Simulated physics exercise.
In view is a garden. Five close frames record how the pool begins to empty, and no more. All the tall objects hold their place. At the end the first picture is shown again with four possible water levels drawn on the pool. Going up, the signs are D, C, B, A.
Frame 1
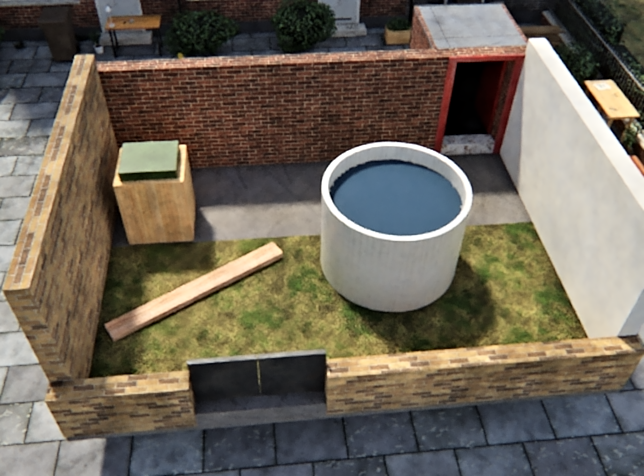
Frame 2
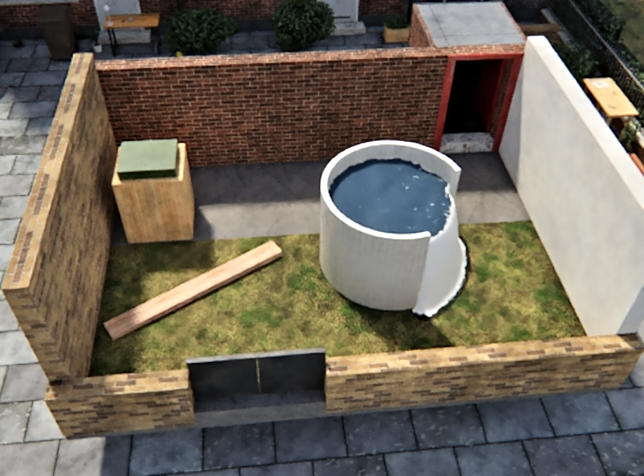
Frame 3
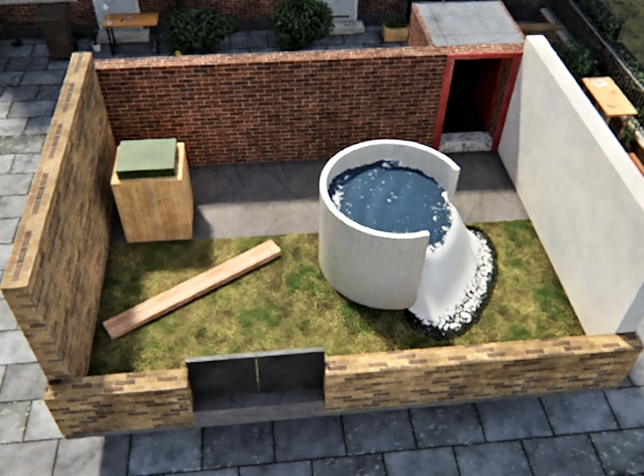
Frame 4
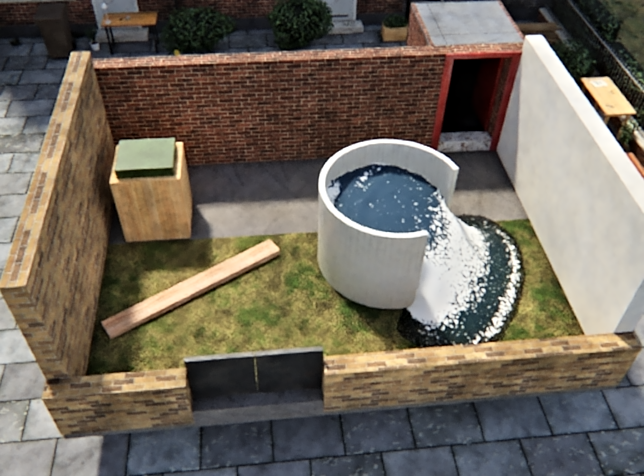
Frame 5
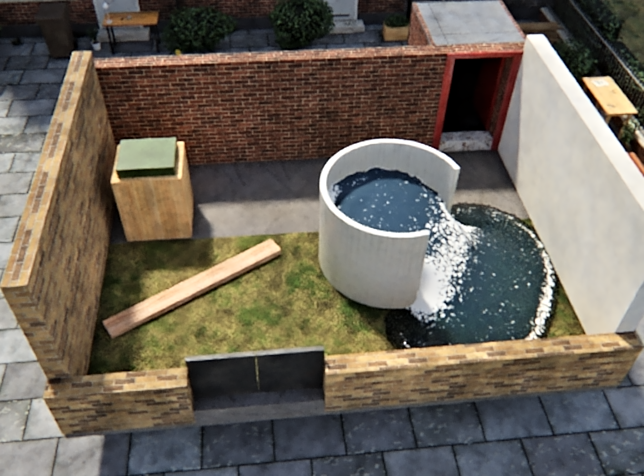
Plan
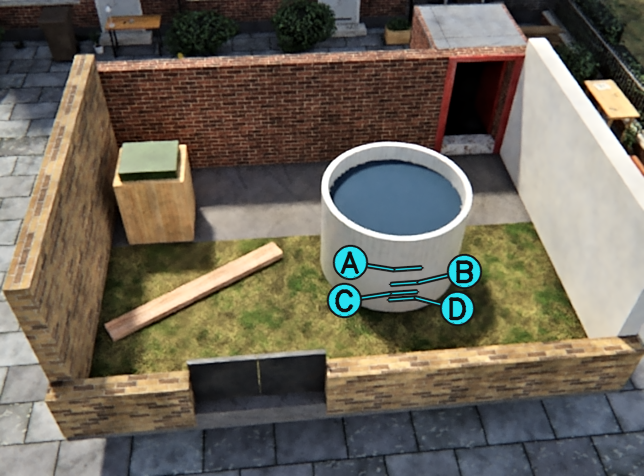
In this clip, a round white pool stands full in a walled garden with a red doorway and a shut gate; its right side opens, and foaming water pours out and spreads across the grass on the right.
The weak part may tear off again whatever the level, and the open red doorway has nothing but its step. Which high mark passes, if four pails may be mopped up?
A is the one.
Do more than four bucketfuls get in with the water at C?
No, that is safe.
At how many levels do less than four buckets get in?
All four.
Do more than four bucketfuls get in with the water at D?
No.
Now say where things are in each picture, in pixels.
Water in the pool at rest, its middle at (395, 201); foot of the red doorway at (466, 154); shut gate at (258, 362), in the first frame.
Front seen at (457, 238), 2 % of the ground wet, in the second frame.
Front seen at (474, 230), 6 % of the ground wet, in the third frame.
Front seen at (481, 220), 11 % of the ground wet, in the fourth frame.
Front seen at (514, 218), 19 % of the ground wet, in the fifth frame.
On the marked copy, A at (407, 268); B at (404, 283); C at (403, 292); D at (402, 298); from the bottom up D, C, B, A.
With A, a bucket or two gets in.
With B, nothing gets over.
With C, nothing gets over.
With D, nothing gets over.
